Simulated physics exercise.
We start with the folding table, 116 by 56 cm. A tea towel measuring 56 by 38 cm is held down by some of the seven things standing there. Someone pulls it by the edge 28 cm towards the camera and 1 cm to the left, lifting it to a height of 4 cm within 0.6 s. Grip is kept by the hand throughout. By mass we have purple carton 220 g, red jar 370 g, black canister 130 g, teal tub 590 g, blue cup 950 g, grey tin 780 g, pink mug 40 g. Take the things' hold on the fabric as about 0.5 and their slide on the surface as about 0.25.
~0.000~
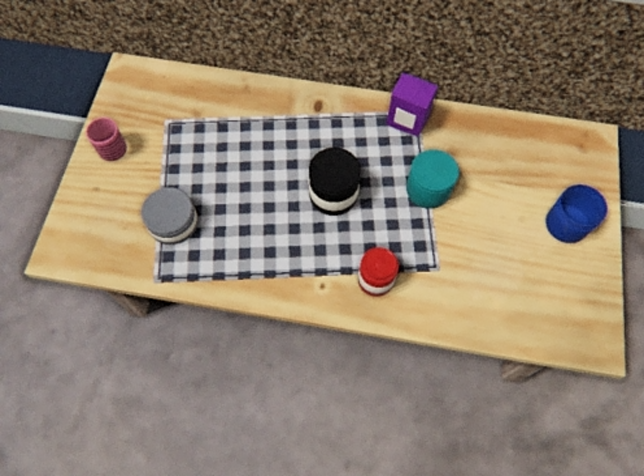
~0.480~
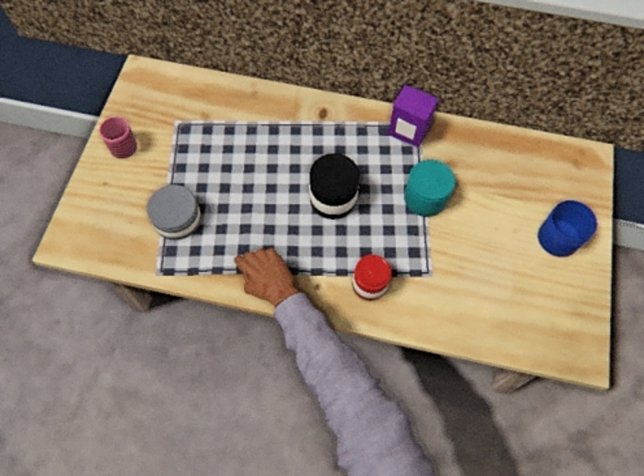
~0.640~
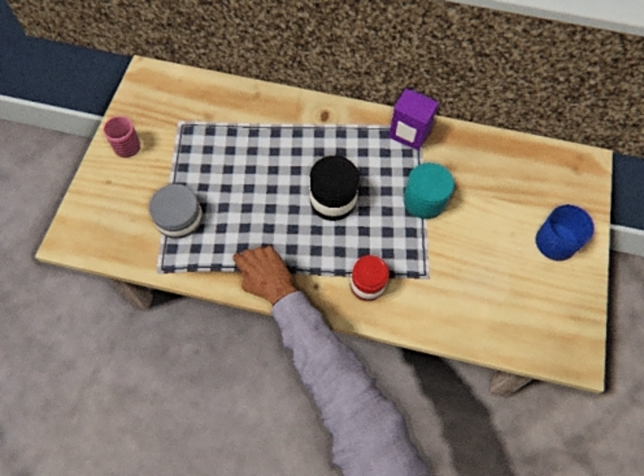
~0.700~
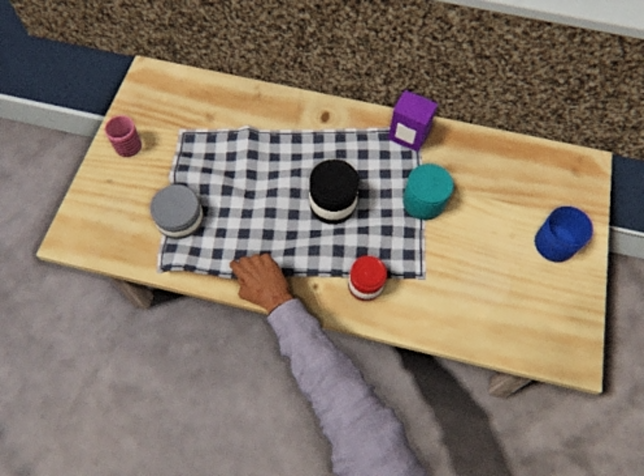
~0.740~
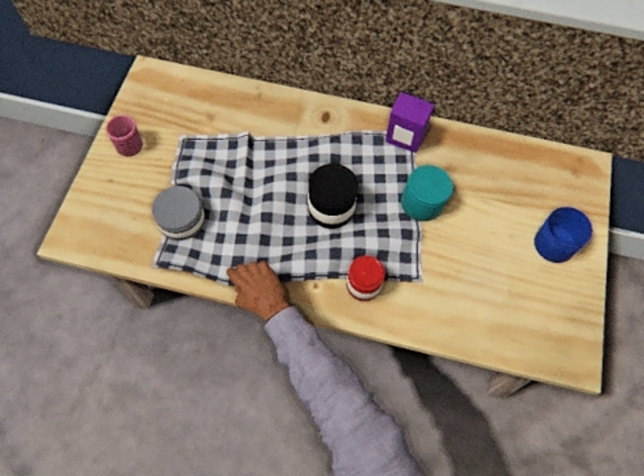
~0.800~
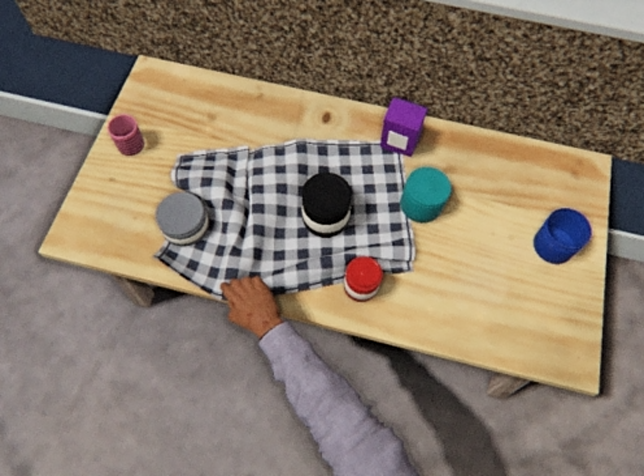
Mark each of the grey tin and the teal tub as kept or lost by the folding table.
Grey tin: Lost; teal tub: Kept.
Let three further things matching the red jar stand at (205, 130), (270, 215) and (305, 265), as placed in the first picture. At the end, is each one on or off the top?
First keeps its place, second leaves the top, third leaves the top.
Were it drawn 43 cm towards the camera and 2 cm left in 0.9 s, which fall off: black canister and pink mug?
Result - black canister: Gone, pink mug: Still on top.
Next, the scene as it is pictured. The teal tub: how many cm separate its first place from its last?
Teal tub: Roughly 2 cm.
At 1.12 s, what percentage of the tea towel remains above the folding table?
Some 60 in a hundred.
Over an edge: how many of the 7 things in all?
It adds up to 3.
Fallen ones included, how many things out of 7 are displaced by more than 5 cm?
So we're at 4.
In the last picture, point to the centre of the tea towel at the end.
The midpoint is close to pixel (247, 329).
At 0.9 s, 90 % of the tea towel is still over the top; grey tin 8 cm off its start, black canister 10 cm off its start, purple carton 5 cm off its start.
At 1.0 s, 80 % of the tea towel is still over the top; grey tin 15 cm off its start, teal tub 1 cm off its start, black canister 17 cm off its start.
At 1.1 s, 60 % of the tea towel is still over the top; grey tin 23 cm off its start at (194, 311), teal tub 1 cm off its start at (427, 187), black canister 24 cm off its start at (272, 272).
At 1.2 s, 50 % of the tea towel is still over the top; grey tin over the edge, teal tub 1 cm off its start, black canister 27 cm off its start.
At 2.8 s, 30 % of the tea towel is still over the top; grey tin over the edge, teal tub 1 cm off its start at (427, 187), black canister over the edge, red jar over the edge.
